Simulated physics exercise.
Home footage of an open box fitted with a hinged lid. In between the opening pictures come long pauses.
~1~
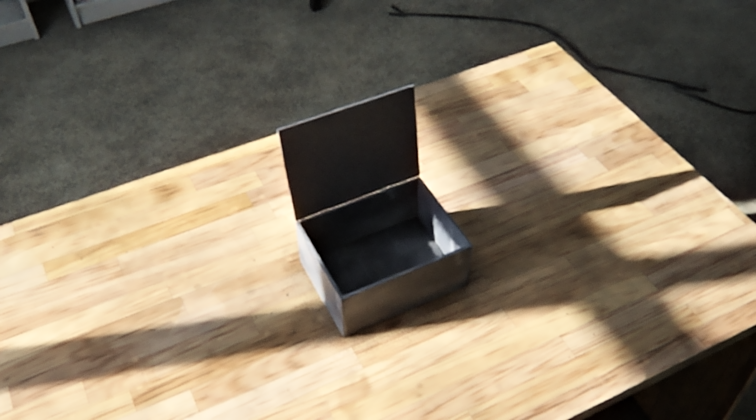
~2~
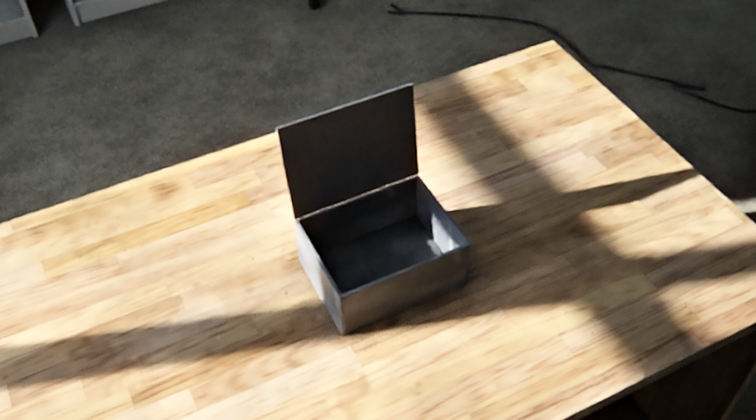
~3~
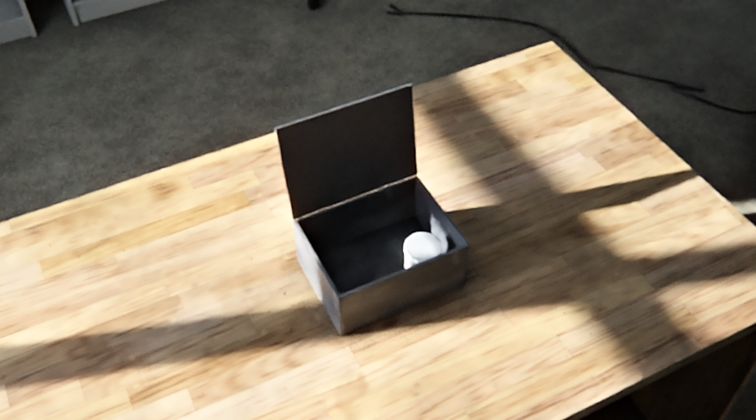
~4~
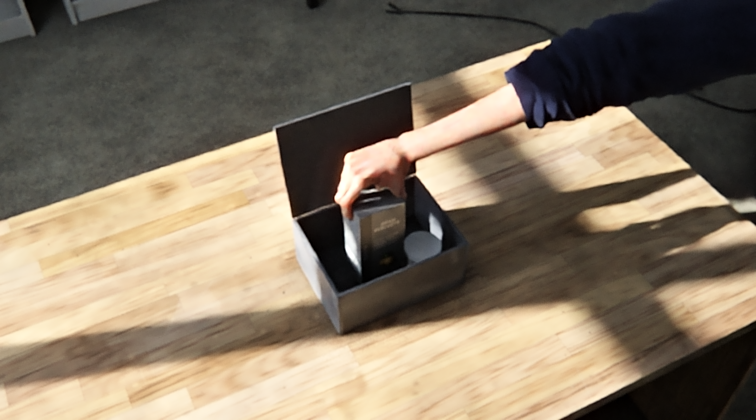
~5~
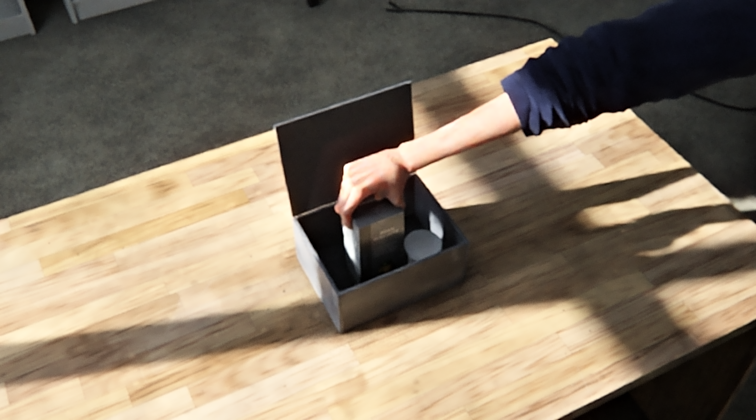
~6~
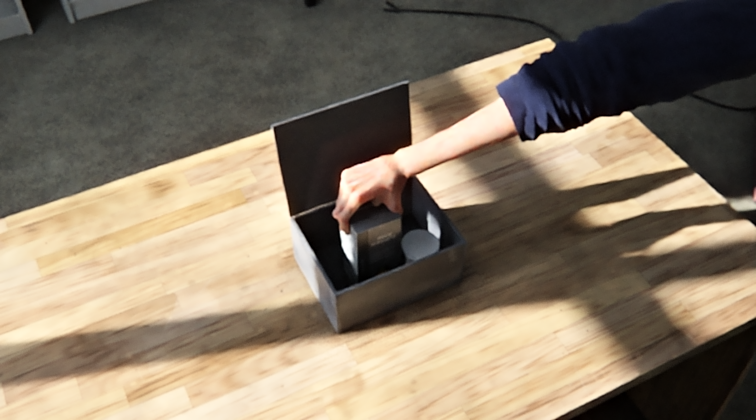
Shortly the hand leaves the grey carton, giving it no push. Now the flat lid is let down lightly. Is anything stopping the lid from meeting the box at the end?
Yes, the lid is kept from closing.
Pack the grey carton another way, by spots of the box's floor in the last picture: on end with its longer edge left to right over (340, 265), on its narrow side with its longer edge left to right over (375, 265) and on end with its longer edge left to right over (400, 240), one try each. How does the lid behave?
Results in order: Lid up, lid down, lid up.
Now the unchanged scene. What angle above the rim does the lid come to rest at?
I'd put it at roughly 45°.
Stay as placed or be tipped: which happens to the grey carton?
Result: The grey carton remains as it was set.
Then, 1.00 s on from there, lid starting down.
Then, 1.30 s on from there, lid 79° above the rim.
Then, 1.60 s on from there, lid 57° above the rim.
Then, 1.70 s on from there, lid 48° above the rim.
In the end, lid 44° above the rim; both unmoved. At the end, from the last picture's camera, grey carton near (371, 247).
